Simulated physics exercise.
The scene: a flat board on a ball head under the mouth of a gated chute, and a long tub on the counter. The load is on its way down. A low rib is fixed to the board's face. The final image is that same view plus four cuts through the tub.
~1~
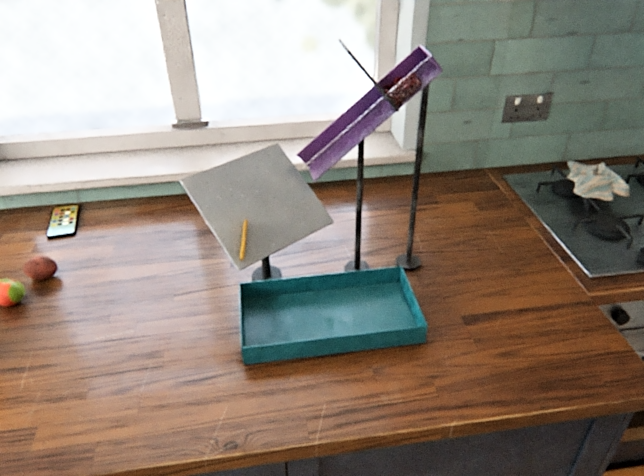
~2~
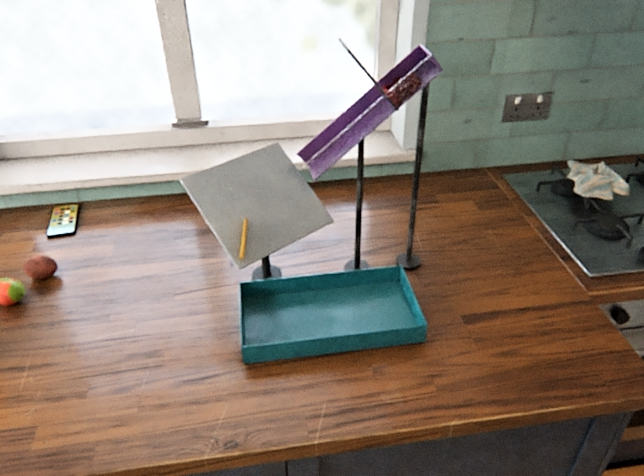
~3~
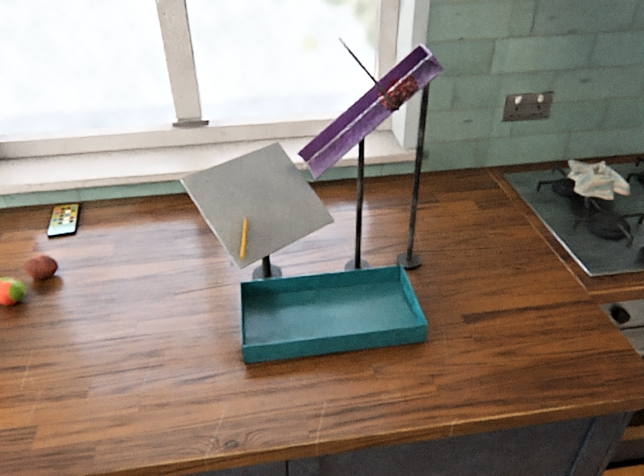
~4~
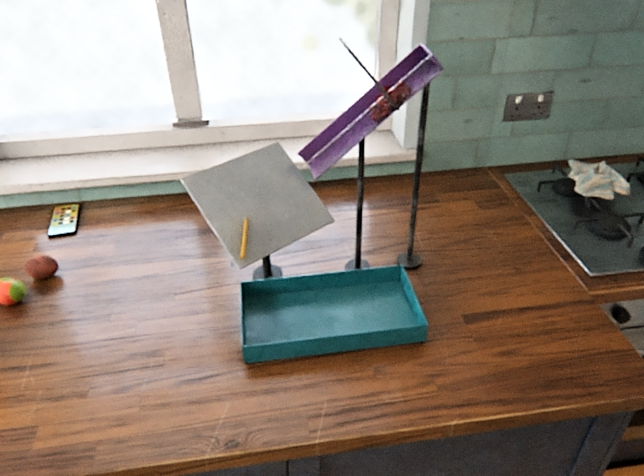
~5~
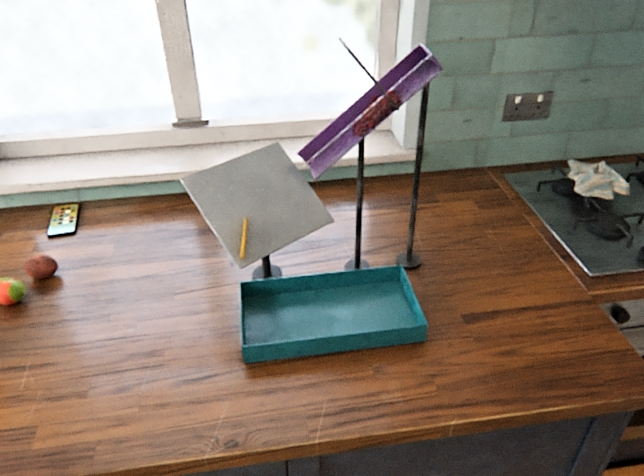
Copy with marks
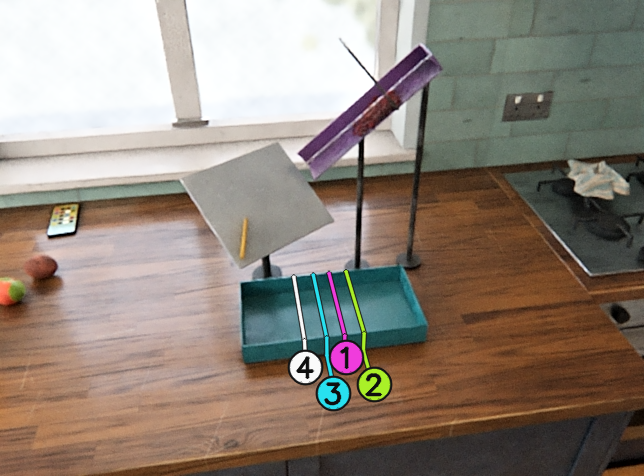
A wooden kitchen counter beneath a bright window and pale green tiles is seen from slightly above, with a hob at the right. A sloping purple chute on dark stands rises above a tilted grey board with a small yellow rib, a long teal tub sits in front, and round objects lie at left. Dark reddish beans slide partway down the chute, spreading slightly, while the camera stays still.
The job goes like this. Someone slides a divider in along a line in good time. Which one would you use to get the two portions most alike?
4 works best here.
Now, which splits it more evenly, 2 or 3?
That would be 3.
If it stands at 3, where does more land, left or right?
Left.
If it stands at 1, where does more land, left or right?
Left.
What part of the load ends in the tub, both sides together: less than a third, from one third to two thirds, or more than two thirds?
It is more than two thirds.
On the marked copy, line 1 crosses the front rim at (344, 334); line 2 crosses the front rim at (363, 332); line 3 crosses the front rim at (326, 336); line 4 crosses the front rim at (304, 339).
Choosing 1, of what is caught, nearly all on the left of the divider, a small part on the right.
Choosing 2, of what is caught, nearly all on the left of the divider, a stray few on the right.
Choosing 3, of what is caught, most on the left of the divider, about a quarter on the right.
Choosing 4, of what is caught, about two thirds on the left of the divider, about a third on the right.
